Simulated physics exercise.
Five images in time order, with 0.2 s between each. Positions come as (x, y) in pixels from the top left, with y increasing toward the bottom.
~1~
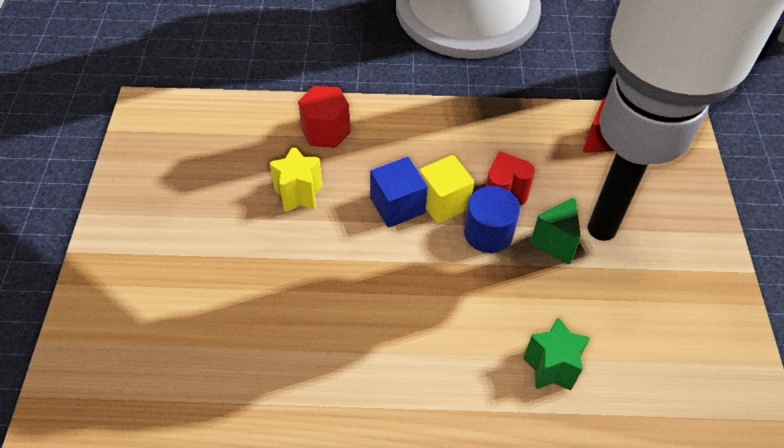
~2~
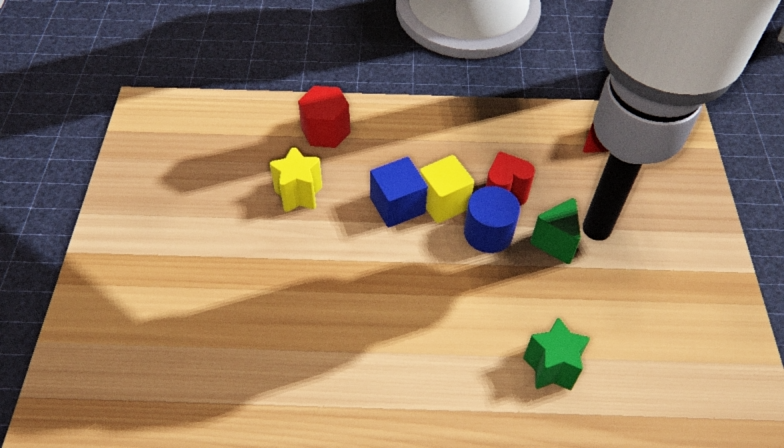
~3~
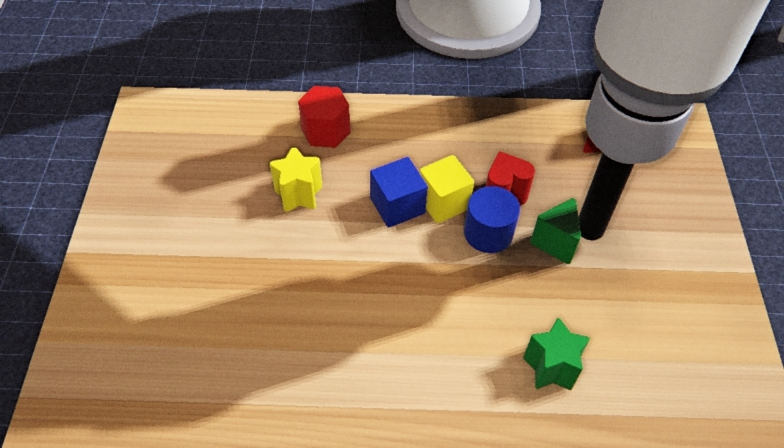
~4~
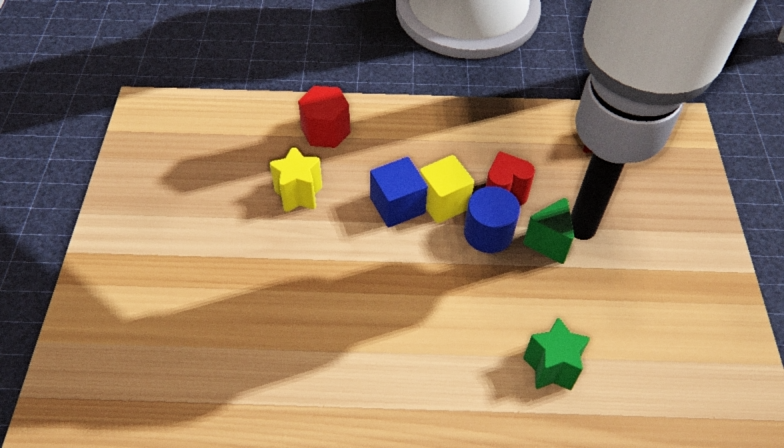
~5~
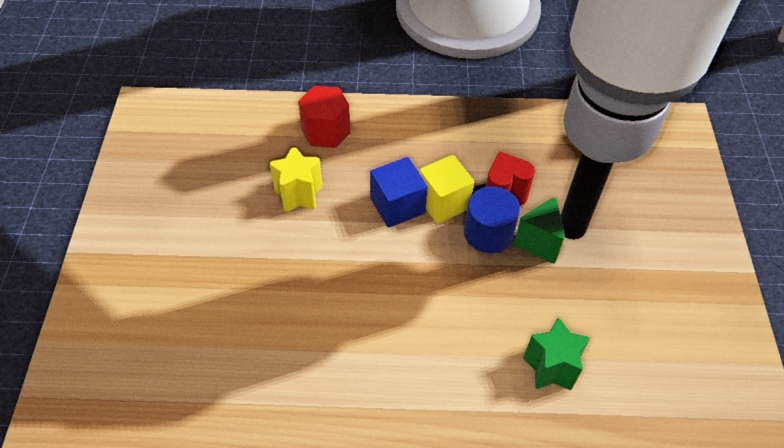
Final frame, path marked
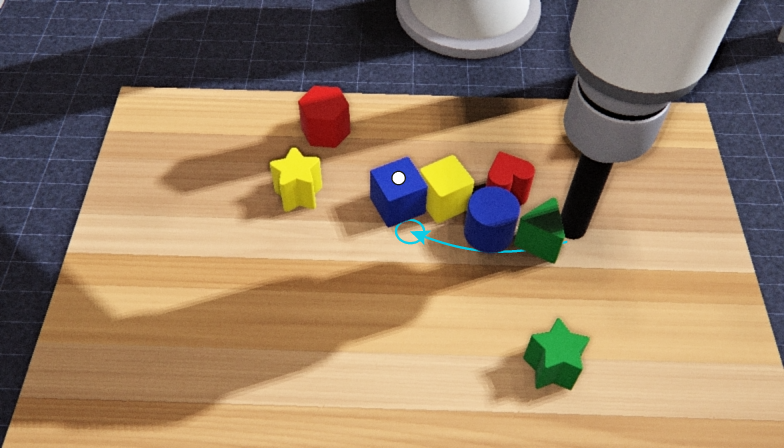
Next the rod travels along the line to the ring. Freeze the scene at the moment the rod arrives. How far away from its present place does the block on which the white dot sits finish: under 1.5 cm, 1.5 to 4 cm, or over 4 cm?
Travels over 4 cm.
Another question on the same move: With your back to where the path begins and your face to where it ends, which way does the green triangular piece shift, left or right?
Slides left.
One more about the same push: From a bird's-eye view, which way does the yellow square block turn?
Answer: Clockwise.
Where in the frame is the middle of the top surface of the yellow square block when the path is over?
It comes to (435, 158).
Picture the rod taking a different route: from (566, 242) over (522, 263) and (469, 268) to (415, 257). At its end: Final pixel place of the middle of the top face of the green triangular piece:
It is going to be at (387, 225).
The drawn path runs from (566, 242) over (515, 251) and (461, 247) to (410, 231); the dot is on the blue square block.
The first path, step by step. One third of the way, rod at (519, 238); blue circle at (469, 207); green triangular piece at (496, 237), turned 15° anticlockwise.
Two thirds of the way, rod at (462, 234); blue square block at (391, 175); yellow square block at (439, 165), turned 30° clockwise; blue circle at (429, 202); green triangular piece at (461, 247), turned 60° anticlockwise.
At the end, rod at (411, 218); blue square block at (360, 149), turned 25° anticlockwise; yellow square block at (435, 158), turned 60° clockwise; blue circle at (390, 178); green triangular piece at (458, 247), turned 65° anticlockwise.
